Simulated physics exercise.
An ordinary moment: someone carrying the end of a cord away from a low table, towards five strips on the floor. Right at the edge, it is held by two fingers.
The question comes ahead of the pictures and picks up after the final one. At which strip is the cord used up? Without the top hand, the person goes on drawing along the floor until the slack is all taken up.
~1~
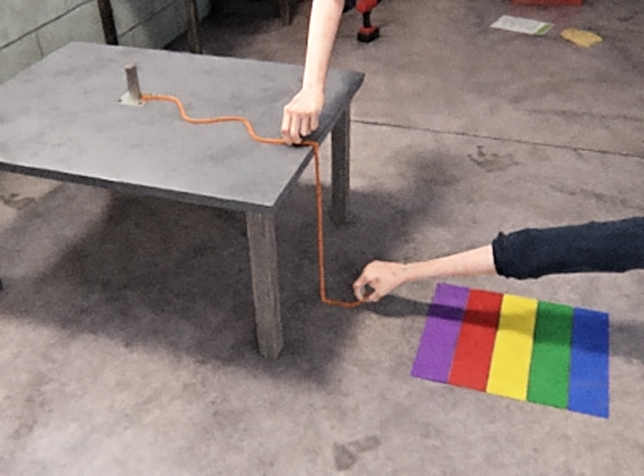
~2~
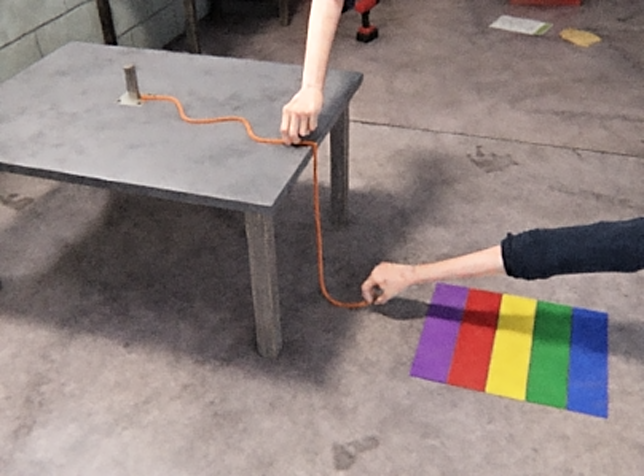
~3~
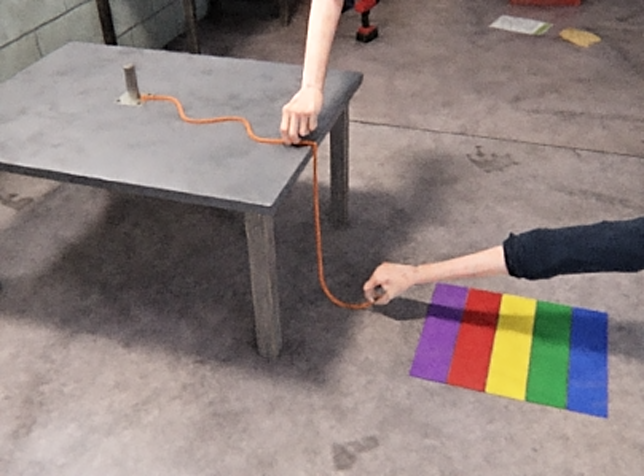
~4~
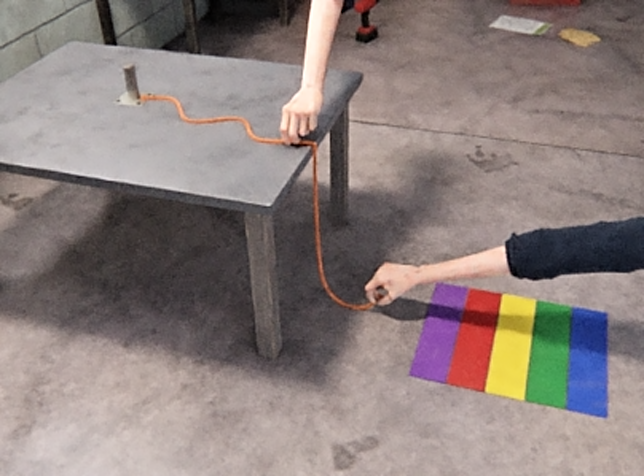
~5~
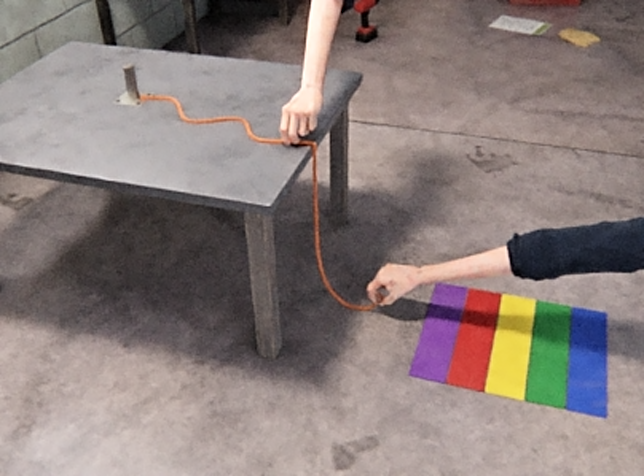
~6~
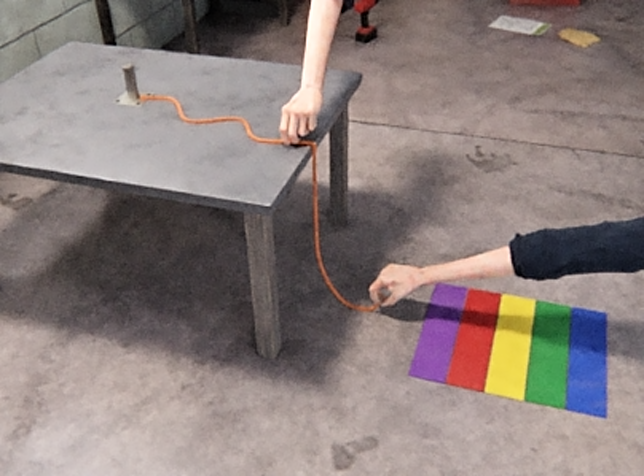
At the yellow one.
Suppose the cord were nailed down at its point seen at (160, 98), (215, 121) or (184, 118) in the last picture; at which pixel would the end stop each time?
Try one gives (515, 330), try two (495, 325), and try three (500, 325).
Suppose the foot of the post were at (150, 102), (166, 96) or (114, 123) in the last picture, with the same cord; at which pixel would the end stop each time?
The first try gives (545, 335), the second (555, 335) and the third (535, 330).
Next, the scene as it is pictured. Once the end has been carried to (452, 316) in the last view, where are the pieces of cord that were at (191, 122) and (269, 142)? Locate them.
The first sits at about (216, 116) and the second at about (311, 139).
Soon after, end near (452, 316); over purple.
After that, end near (494, 324); over red.
At the stop, end near (520, 329); over yellow. The end stops over the yellow strip.
